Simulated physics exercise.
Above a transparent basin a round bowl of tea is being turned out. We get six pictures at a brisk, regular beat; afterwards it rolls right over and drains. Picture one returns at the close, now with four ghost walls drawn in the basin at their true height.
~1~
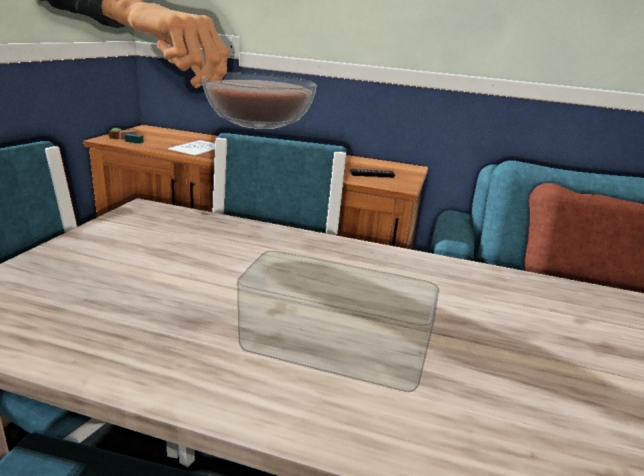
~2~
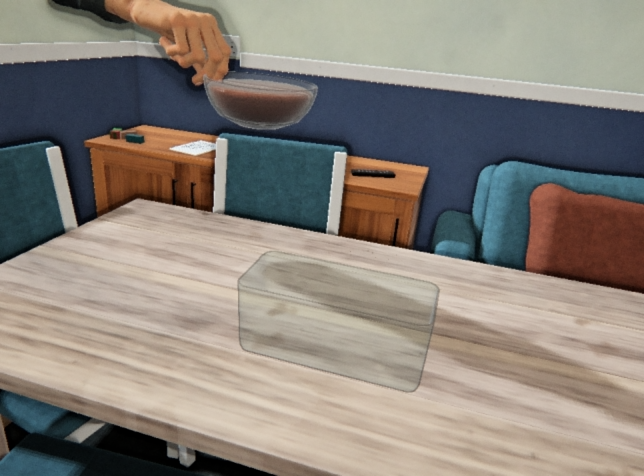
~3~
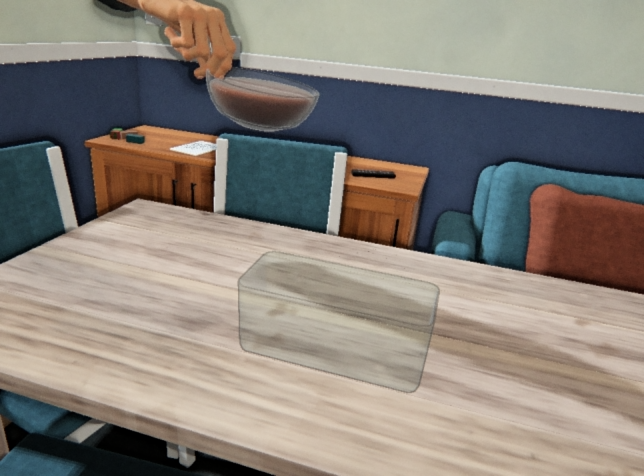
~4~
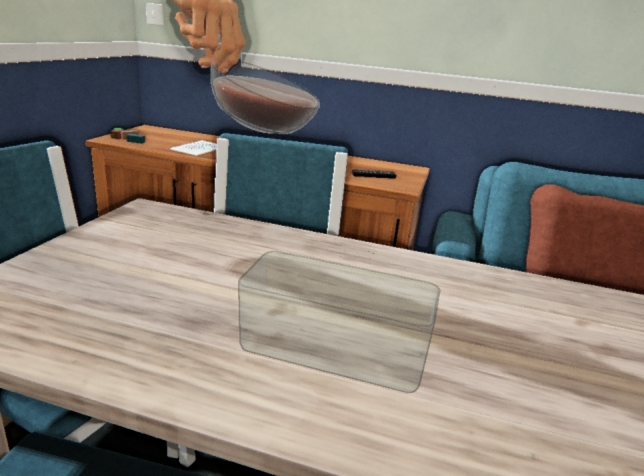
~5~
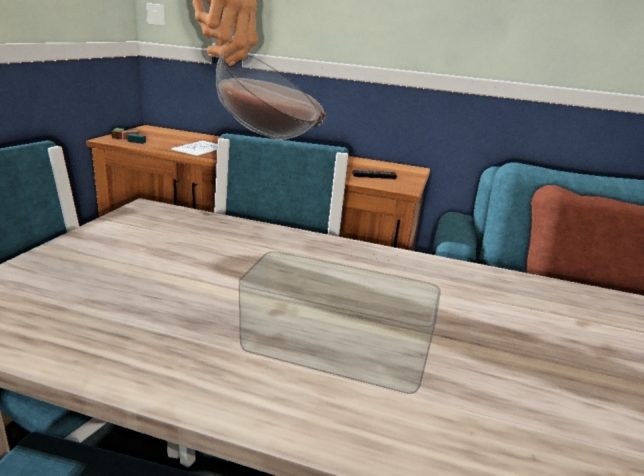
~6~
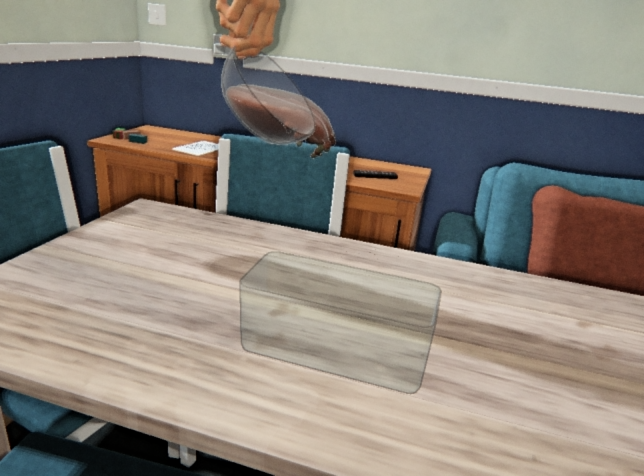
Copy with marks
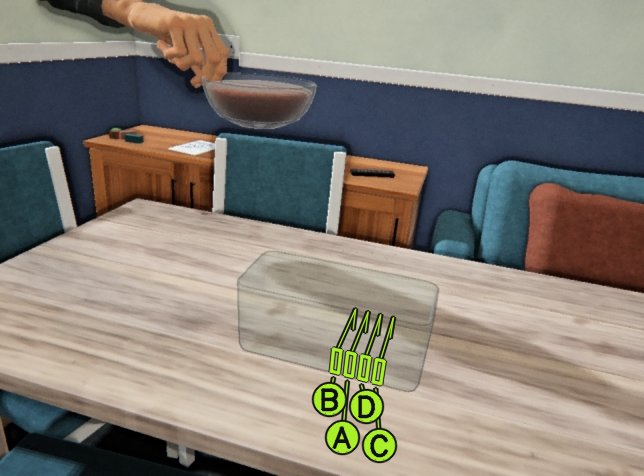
A hand tilted a clear round bowl of brown tea further and further to the right above a see-through basin on a wooden table, and the tea began running over its lip.
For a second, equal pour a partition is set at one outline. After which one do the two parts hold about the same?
Choose B.
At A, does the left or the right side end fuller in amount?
The left side.
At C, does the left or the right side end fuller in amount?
The left side.
In lime, A at (347, 381); B at (333, 377); C at (375, 388); D at (361, 385).
Choosing A, about 73 % ends left of the wall and 20 % right of it; 7 % is lost outside.
Choosing B, about 51 % ends left of the wall and 42 % right of it; 6 % is lost outside.
Choosing C, about 80 % ends left of the wall and 11 % right of it; 9 % is lost outside.
Choosing D, about 87 % ends left of the wall and 7 % right of it; 6 % is lost outside.
